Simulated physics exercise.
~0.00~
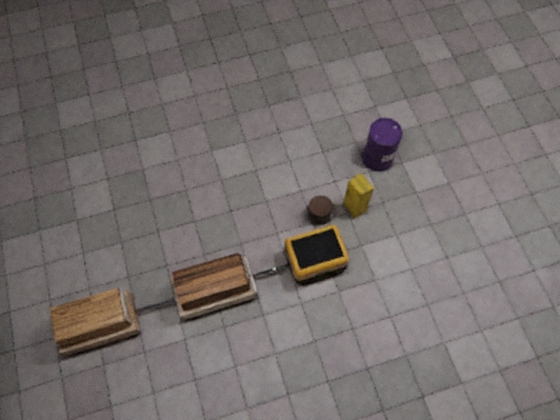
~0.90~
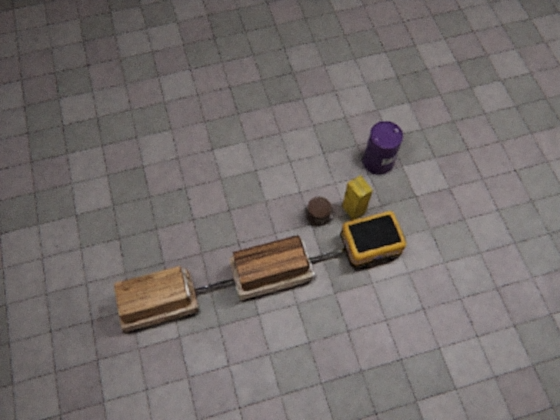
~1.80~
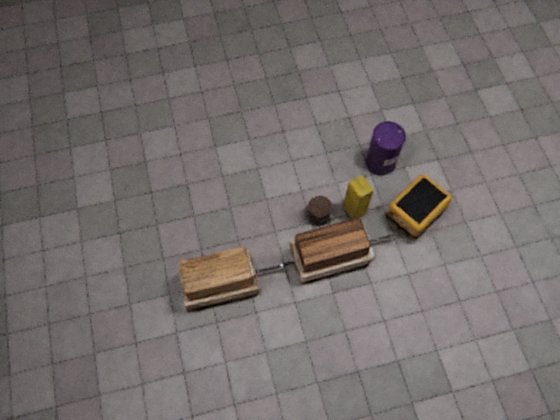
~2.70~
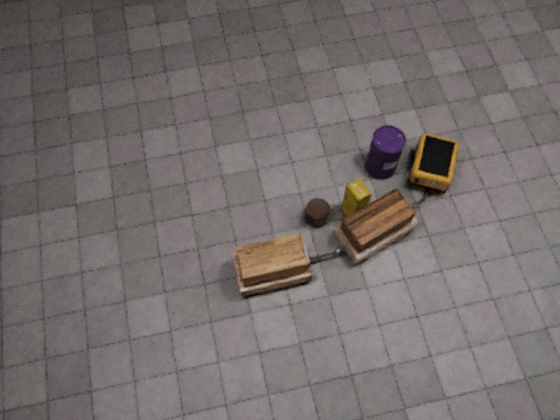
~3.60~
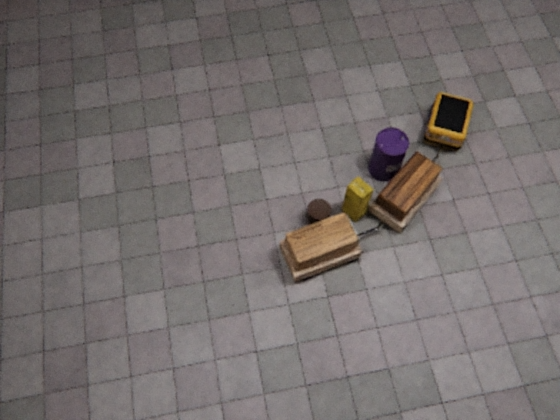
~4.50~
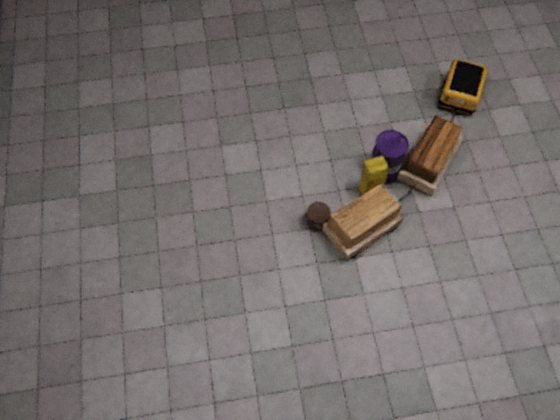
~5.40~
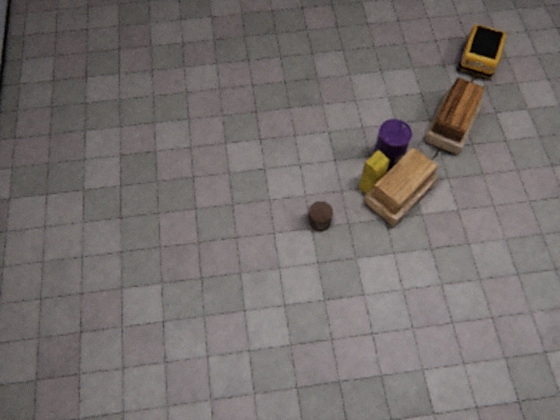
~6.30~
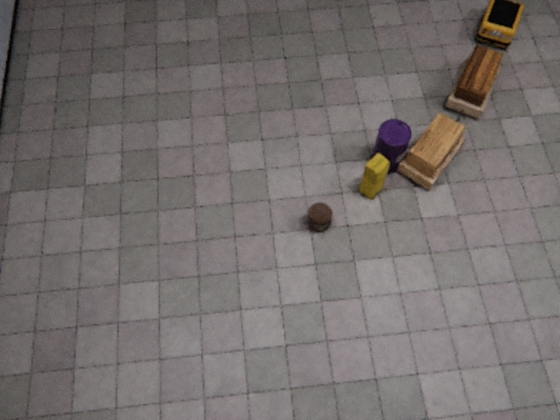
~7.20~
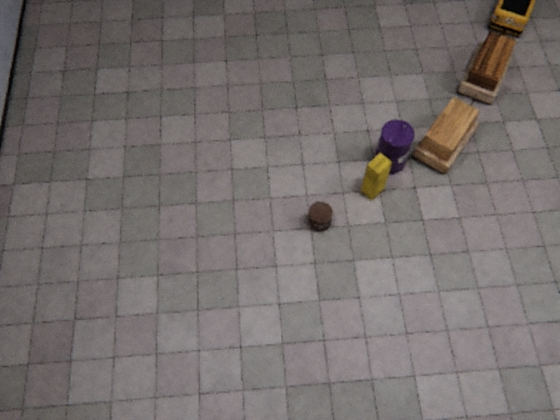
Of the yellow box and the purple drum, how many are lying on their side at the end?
None of them are lying on their side. The yellow box and the purple drum are both still upright after being shifted.
